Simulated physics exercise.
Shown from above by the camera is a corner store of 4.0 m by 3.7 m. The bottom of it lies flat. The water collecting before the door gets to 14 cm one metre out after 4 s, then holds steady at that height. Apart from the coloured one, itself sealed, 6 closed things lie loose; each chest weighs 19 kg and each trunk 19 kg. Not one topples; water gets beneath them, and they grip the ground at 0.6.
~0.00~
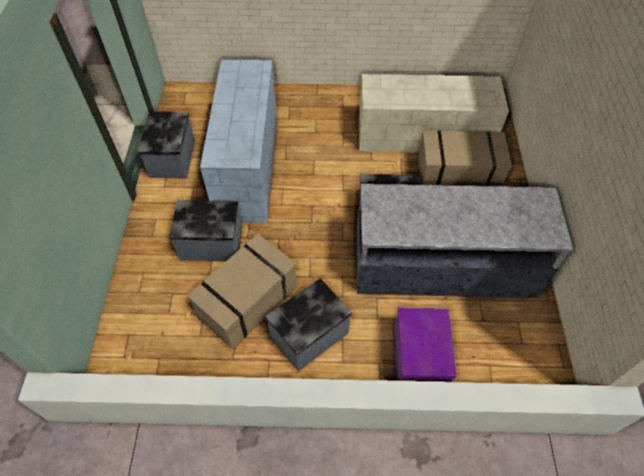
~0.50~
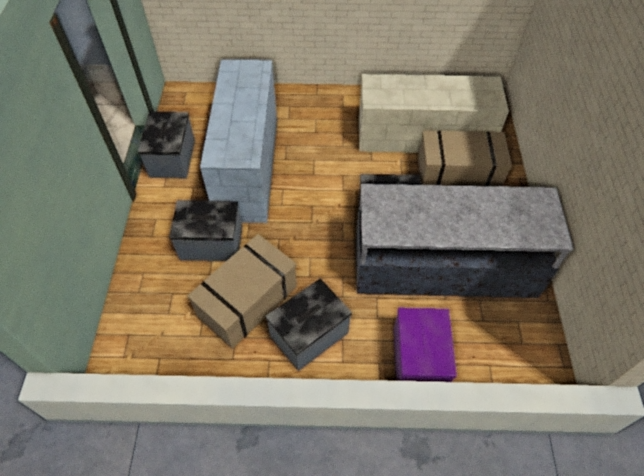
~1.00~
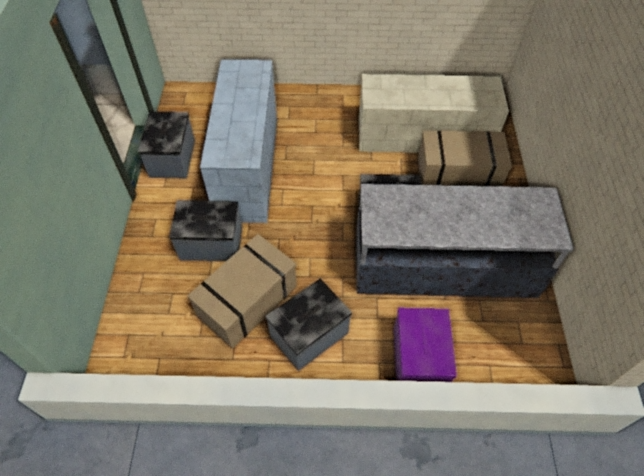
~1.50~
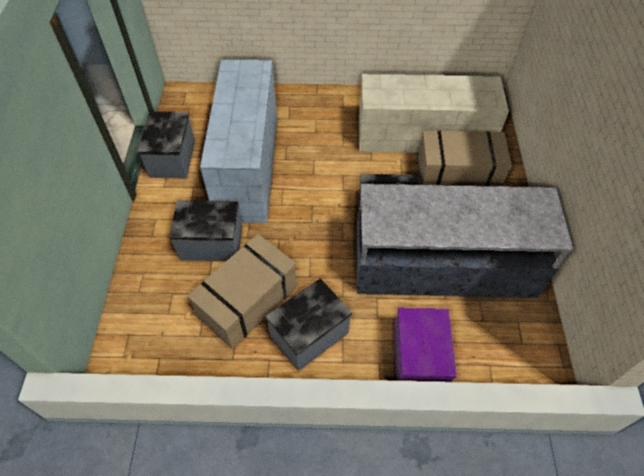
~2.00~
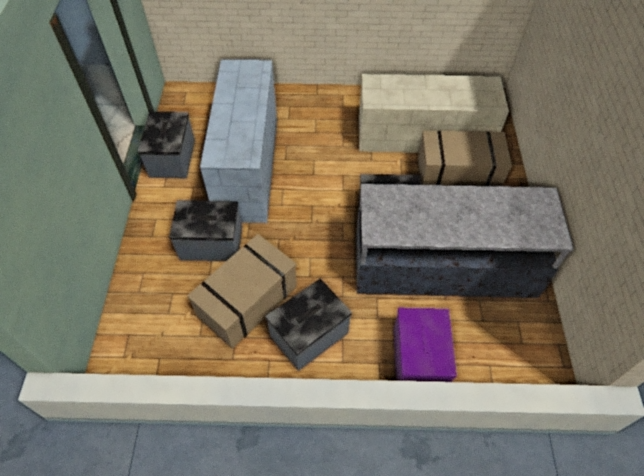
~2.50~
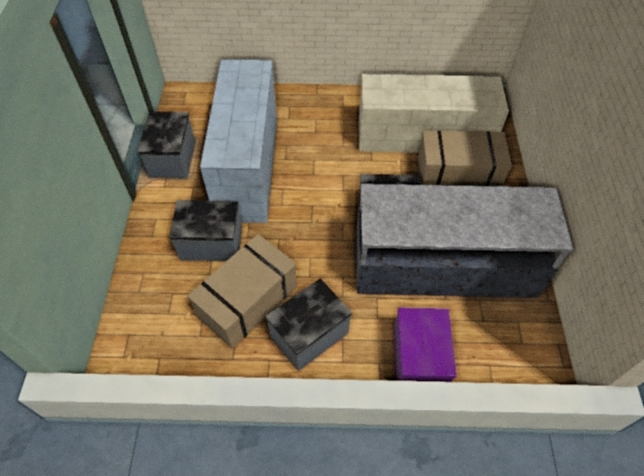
We see from above a small room with a wooden floor, where a purple chest, dark boxes, strapped brown boxes and long blocks all stay still, while the ground outside changes from brownish to blue-grey.
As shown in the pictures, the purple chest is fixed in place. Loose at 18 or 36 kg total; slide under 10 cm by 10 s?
Lighter OK.
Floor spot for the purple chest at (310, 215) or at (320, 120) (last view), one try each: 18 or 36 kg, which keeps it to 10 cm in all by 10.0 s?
Result, try 1: Both pass; try 2: Both pass.
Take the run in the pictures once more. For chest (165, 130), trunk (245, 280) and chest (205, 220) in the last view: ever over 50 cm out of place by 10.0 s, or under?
Well, that's beyond half a metre, below half a metre, and below half a metre.
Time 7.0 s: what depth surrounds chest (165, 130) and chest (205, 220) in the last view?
Depths: Near 7 cm, then near 3 cm.
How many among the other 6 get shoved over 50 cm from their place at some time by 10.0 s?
Count: 1.
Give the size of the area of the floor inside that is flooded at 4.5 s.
Around 2.5 m2 of it.
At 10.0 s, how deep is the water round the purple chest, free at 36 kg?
Something like 3 centimetres.
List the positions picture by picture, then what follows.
The purple chest at (426, 341), on the bottom; water covers 0.0 m2; 0 of 7 have shifted, in the first picture.
The purple chest at (426, 341), on the bottom; 0.0 m2 under water; 0 of 7 have shifted, in the second picture.
The purple chest at (426, 341), on the bottom; water covers 0.0 m2; 0 of 7 have shifted, in the third picture.
The purple chest at (426, 341) rests on the ground; water covers 0.0 m2; 0 of 7 have shifted, in the fourth picture.
The purple chest at (426, 341) rests on the ground; 0.0 m2 under water; 0 of 7 have shifted, in the fifth picture.
The purple chest at (426, 341), on the bottom; water covers 0.1 m2; 0 of 7 have shifted, in the sixth picture.
After 3.5 s the purple chest would be 0 cm from its start with 18 kg and 0 cm from its start with 36 kg; 0 cm of water round it then.
After 4.5 s the purple chest would be 0 cm from its start with 18 kg and 0 cm from its start with 36 kg; 0 cm of water round it then.
After 7.0 s the purple chest would be 0 cm from its start with 18 kg and 0 cm from its start with 36 kg; 0 cm of water round it then.
After 10.0 s the purple chest would be 0 cm from its start with 18 kg and 0 cm from its start with 36 kg; 3 cm of water round it then.
